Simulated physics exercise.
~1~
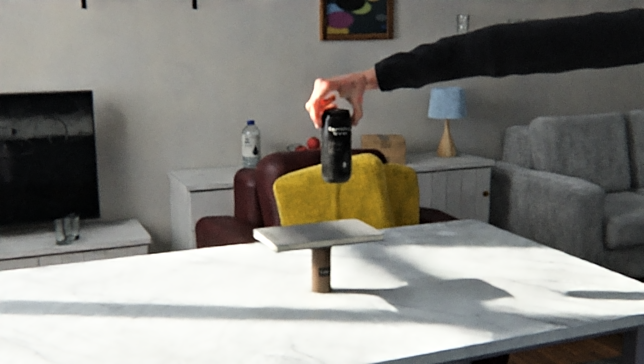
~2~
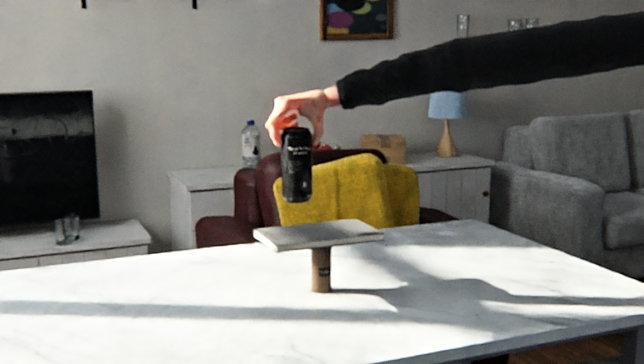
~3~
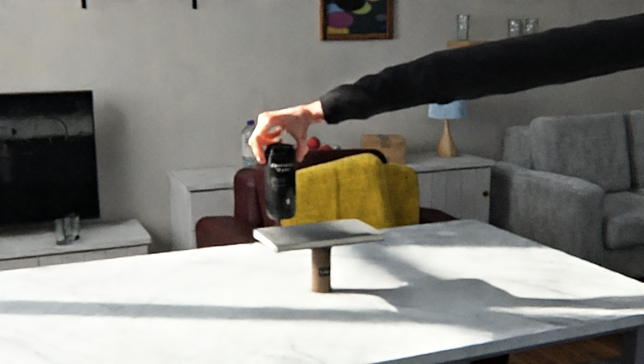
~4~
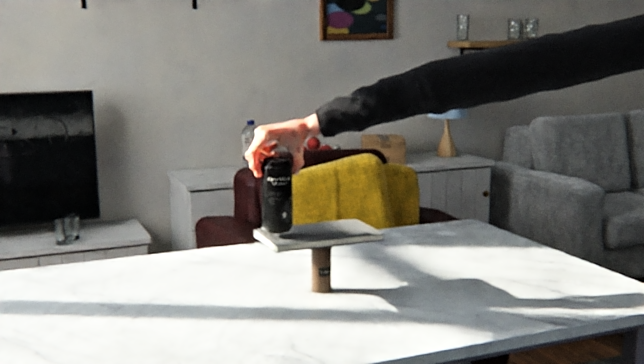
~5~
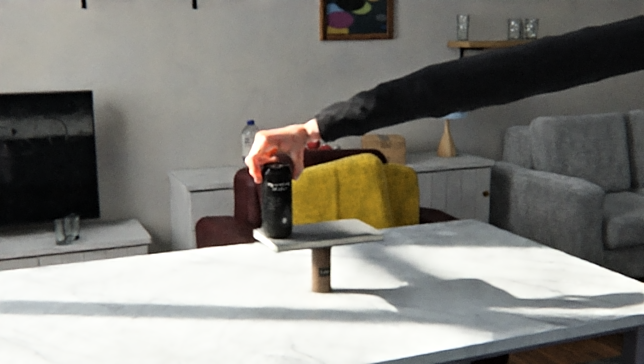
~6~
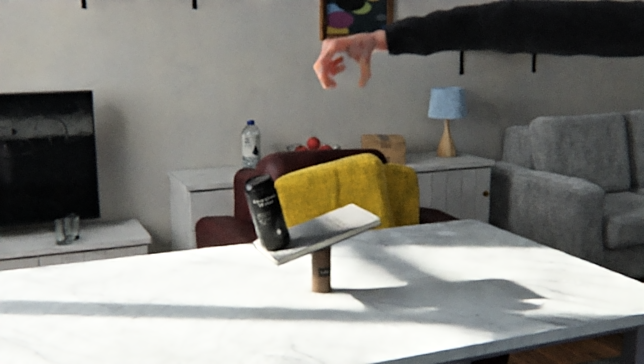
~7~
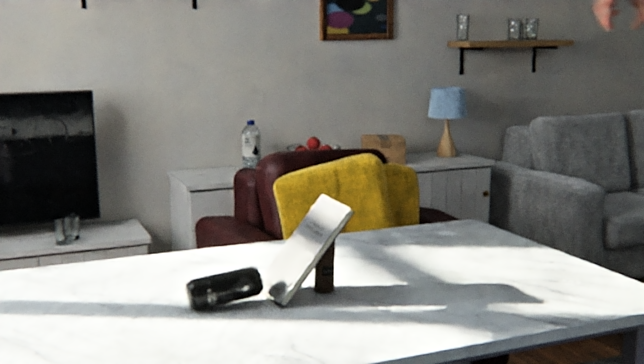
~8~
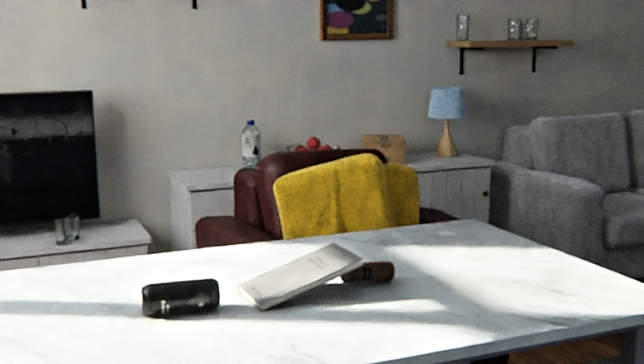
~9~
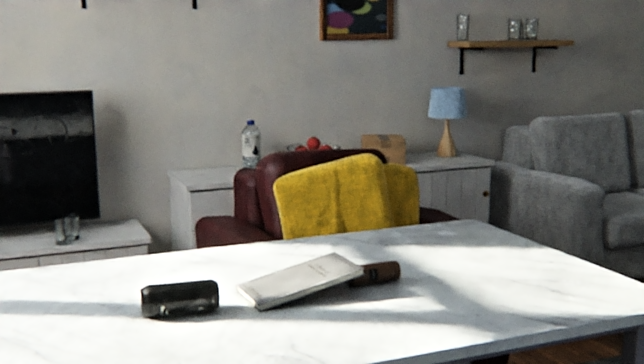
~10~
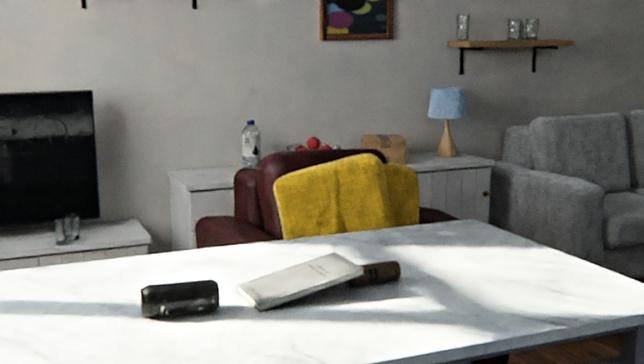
A black can toppled off a grey book balanced on an upright brown shaker after a hand set it on the left edge and let go. The book tipped left, the shaker fell over too, and all three ended up lying on the table.
